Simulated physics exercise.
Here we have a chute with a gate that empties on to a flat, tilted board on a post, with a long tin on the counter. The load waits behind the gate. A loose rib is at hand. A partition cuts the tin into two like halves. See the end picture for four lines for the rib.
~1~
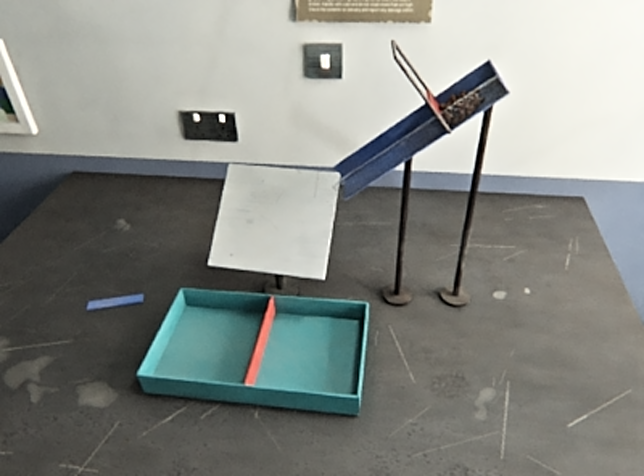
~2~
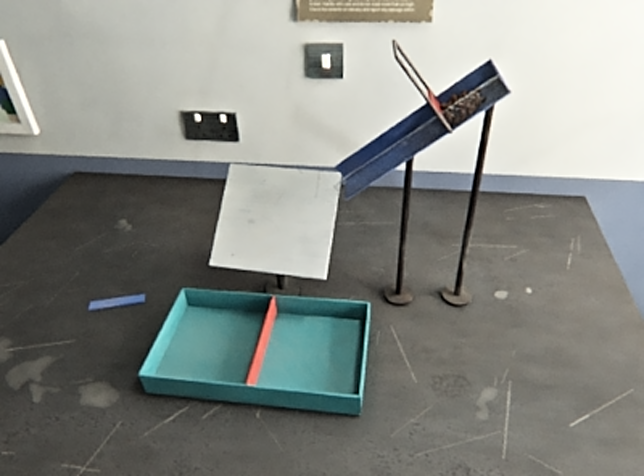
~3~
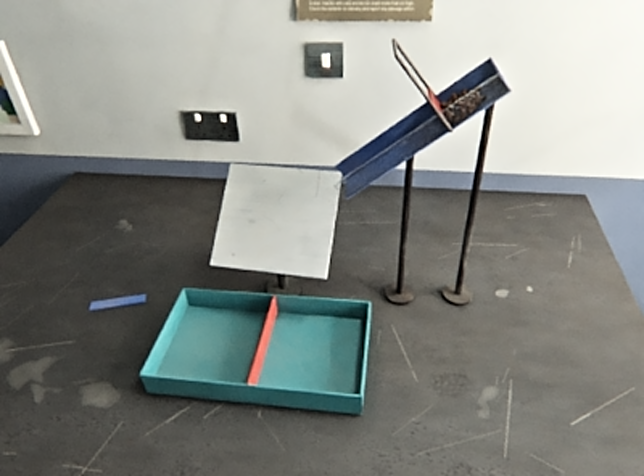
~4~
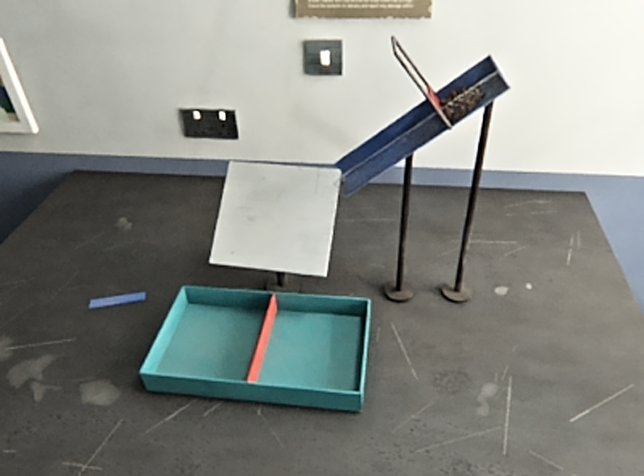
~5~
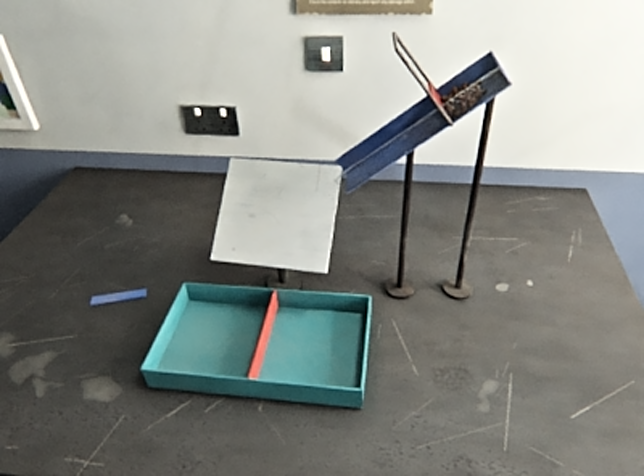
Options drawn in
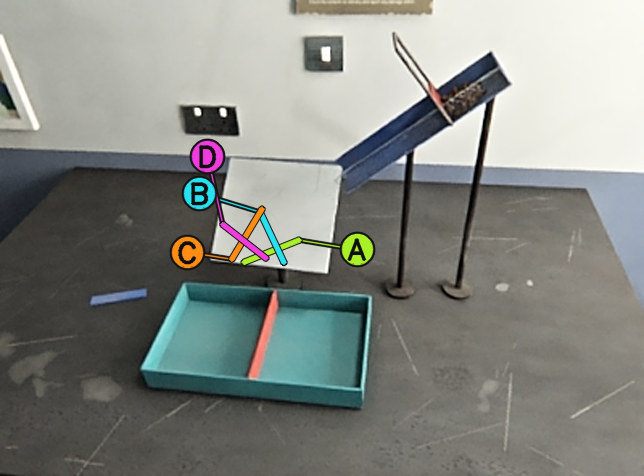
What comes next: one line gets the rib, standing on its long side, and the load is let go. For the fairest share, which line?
Take D.
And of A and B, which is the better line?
That would be A.
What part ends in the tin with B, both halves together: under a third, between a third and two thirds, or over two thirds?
It is over two thirds.
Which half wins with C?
Left.
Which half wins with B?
Right.
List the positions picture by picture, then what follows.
In the first picture, load behind the gate (455, 105), allspice berries; lip of the chute (345, 190), sloping fairly steeply.
In the second picture, middle of the board (276, 219), tilted fairly steeply; middle of its low edge (266, 272); of its high edge (285, 168).
In the third picture, front corners of the tin (140, 375) and (361, 396); front end of its middle wall (248, 385); gate still shut (433, 99).
In the fourth picture, middle of the load (455, 101); lip (346, 187).
In the fifth picture, middle of the load (457, 97); lip (347, 183).
On the marked copy, line A from (299, 240) to (244, 262); line B from (260, 212) to (283, 262); line C from (262, 209) to (231, 259); line D from (222, 224) to (265, 258).
With A, of what is caught, the larger part in the left half, roughly a quarter in the right.
With B, of what is caught, just a few in the left half, almost all in the right.
With C, of what is caught, almost all in the left half, about a tenth in the right.
With D, of what is caught, roughly half in the left half, roughly half in the right.
